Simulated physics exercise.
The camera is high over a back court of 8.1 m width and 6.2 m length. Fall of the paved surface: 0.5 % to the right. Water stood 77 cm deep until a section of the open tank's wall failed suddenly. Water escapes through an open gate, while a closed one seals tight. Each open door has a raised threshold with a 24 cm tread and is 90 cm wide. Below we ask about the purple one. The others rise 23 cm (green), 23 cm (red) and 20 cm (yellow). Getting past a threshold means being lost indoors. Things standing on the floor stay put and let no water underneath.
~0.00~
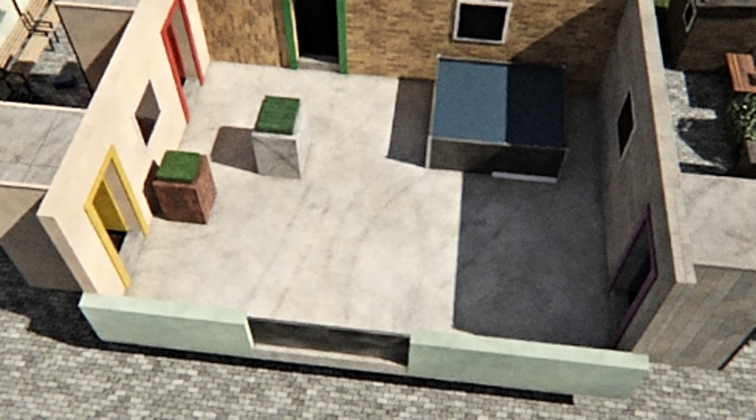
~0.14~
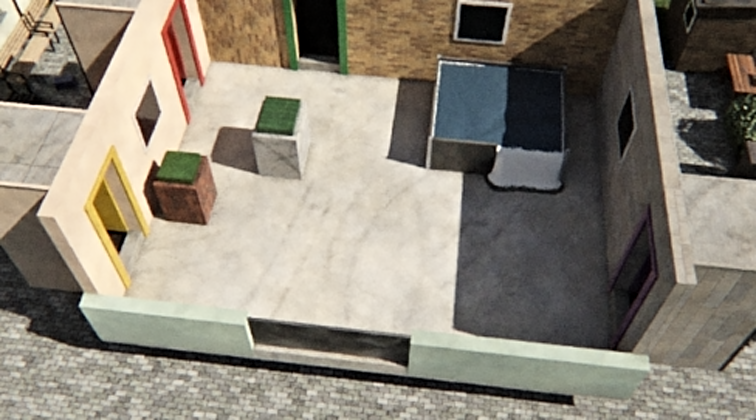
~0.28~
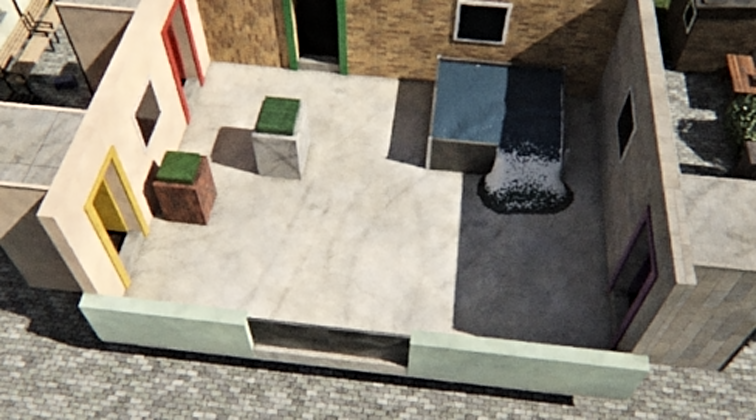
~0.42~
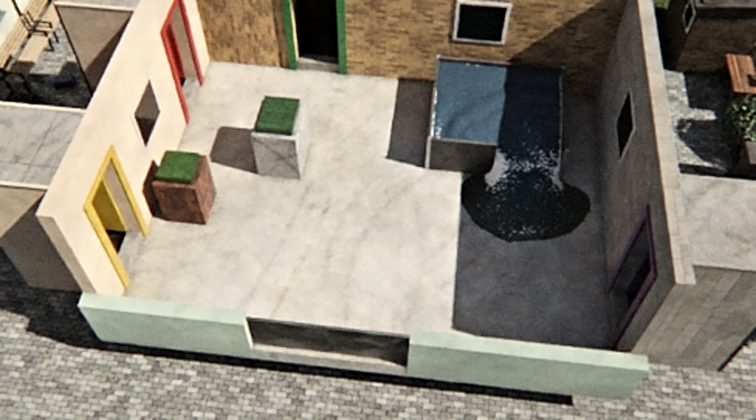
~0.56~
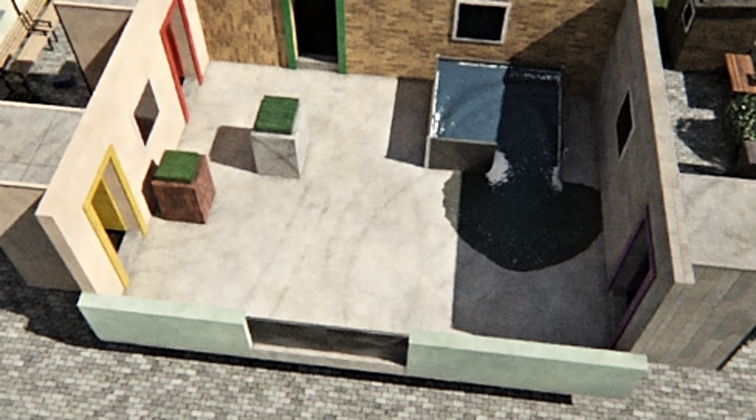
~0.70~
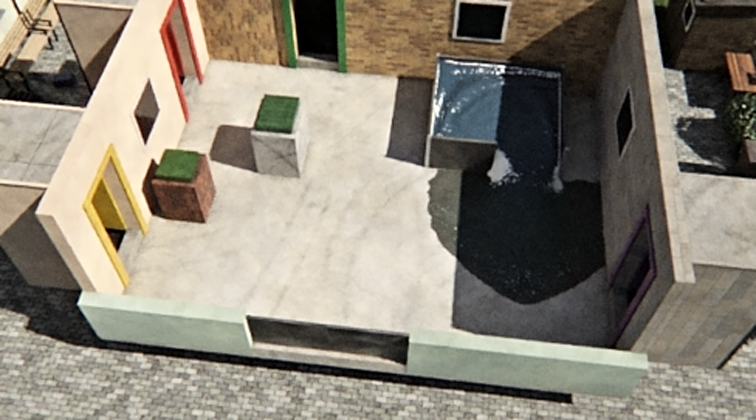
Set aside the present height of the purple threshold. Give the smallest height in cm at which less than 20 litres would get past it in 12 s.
Close to 28 cm is just enough.
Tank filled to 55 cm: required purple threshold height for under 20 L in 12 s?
Around 18 cm high.
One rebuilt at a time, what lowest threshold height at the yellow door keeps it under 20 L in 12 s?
Door yellow, min height approx. 17 cm.
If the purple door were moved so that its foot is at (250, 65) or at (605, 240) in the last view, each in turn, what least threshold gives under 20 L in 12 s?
About 9.5 cm, then about 22 cm.
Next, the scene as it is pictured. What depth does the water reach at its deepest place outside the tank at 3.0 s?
40 cm.
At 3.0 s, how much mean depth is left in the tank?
Average depth: Approx. 36 cm.
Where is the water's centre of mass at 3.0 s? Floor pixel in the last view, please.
It lies near (496, 209) in the last picture.
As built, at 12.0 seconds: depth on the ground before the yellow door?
It comes to about 9.5 centimetres deep.
After 1.4 s water covers 25 % of the floor, deepest (46 cm) near (534, 180); 18 cm at the purple door, 0 litres in over its 22 cm threshold.
After 3.0 s water covers 35 % of the floor, deepest (40 cm) near (593, 373); 30 cm at the purple door, 13 litres in over its 22 cm threshold.
After 12.0 s water covers 95 % of the floor, deepest (18 cm) near (490, 88); 9 cm at the purple door, 50 litres in over its 22 cm threshold.
At the purple door as built, the water arrived by 1.0 s and peaked near 32 cm at 3.4 s.
With a threshold of 22.5 cm, 46 litres would have come in within the 12 s; with 30.5 cm, 12 litres. So under 20 litres takes about 28 cm.
